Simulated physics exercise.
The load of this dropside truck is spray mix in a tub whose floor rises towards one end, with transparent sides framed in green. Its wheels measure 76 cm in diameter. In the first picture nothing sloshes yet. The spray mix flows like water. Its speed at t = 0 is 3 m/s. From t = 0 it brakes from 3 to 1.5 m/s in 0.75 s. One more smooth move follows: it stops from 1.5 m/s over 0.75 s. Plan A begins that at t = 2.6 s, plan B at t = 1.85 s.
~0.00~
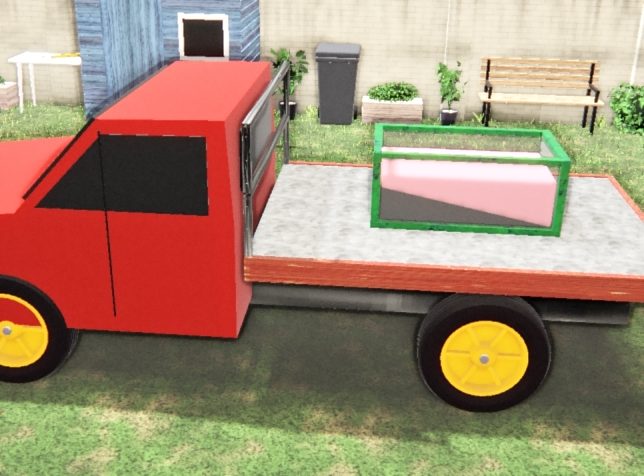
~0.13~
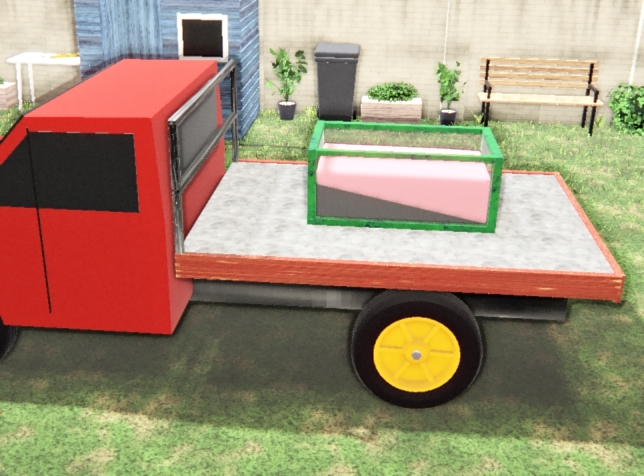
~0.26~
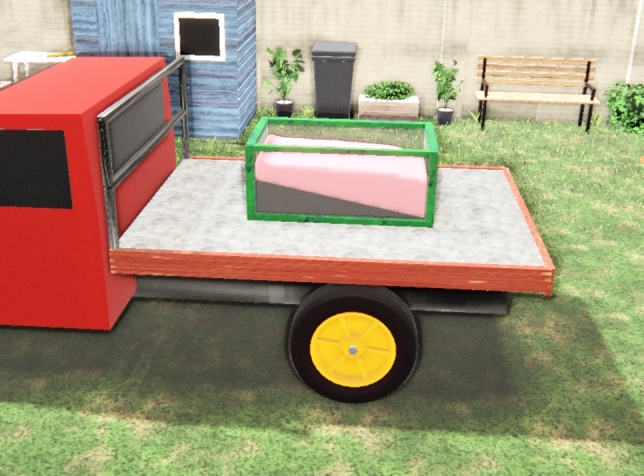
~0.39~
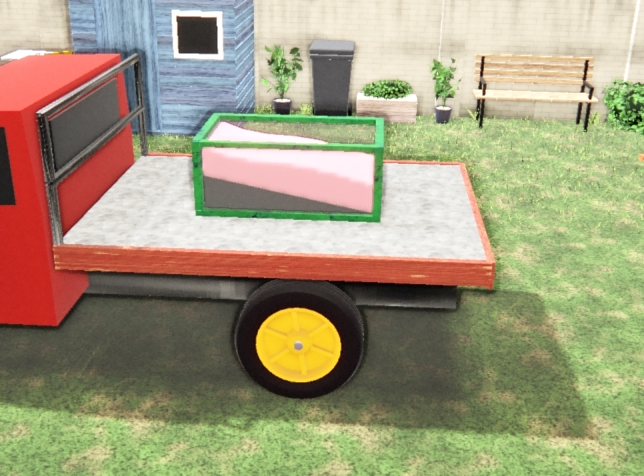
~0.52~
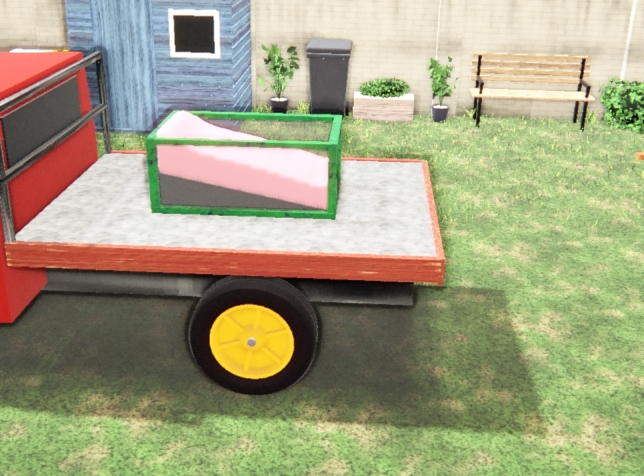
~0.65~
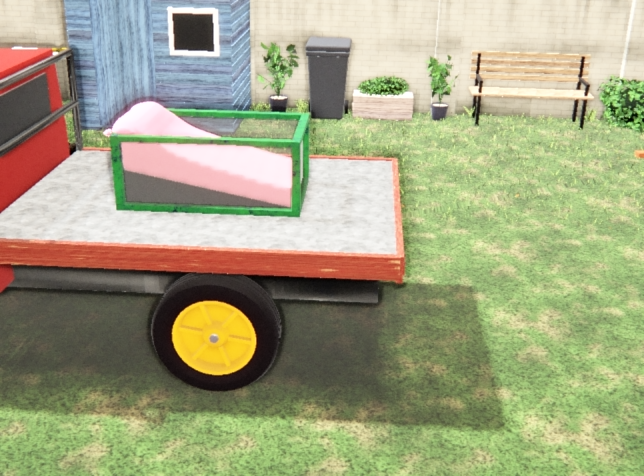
A grassy yard with a blue shed, potted plants, a dark bin and a wooden bench along a pale wall is seen from the side and slightly above. A red flatbed truck with yellow-hubbed wheels carries a clear, green-framed tub of pink liquid on its grey bed. The truck rolls left, its cab leaving view, while the initially flat pink liquid climbs towards the tub's left end.
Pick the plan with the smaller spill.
Better to take A.
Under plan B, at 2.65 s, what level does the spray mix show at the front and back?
About 48 cm in front and 10 cm behind.
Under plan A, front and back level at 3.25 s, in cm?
About 44 cm in front and 16 cm behind.
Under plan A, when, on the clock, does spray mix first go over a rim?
At about 0.9 s.
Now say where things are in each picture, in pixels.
Level at the front (393, 171); level at the back (543, 176); still flat; the front is on the left, levels are read along the near wall; a wheel hub at (485, 363), in the first frame.
Level at the front (330, 168); level at the back (478, 173); still flat, in the second frame.
Level at the front (269, 159); level at the back (415, 175); rising 4° towards the front, in the third frame.
Level at the back (362, 177); rising 11° towards the front, in the fourth frame.
Level at the front (171, 129); rising 19° towards the front, in the fifth frame.
Level at the front (135, 118); rising 23° towards the front; a wheel hub at (213, 342), in the sixth frame.
For plan A, At 3.25 s front 45 cm, middle 26 cm, back 16 cm above the lowest part of the floor; the loss stands at 9 per cent, over the front.
For plan A, At 6.34 s the loss stands at 9 per cent, over the front, 11 of 123 litres.
For plan B, At 2.65 s front 48 cm, middle 20 cm, back 10 cm above the lowest part of the floor; the loss stands at 21 per cent, over the front.
For plan B, At 5.59 s the loss stands at 26 per cent, over the front, 32 of 123 litres.
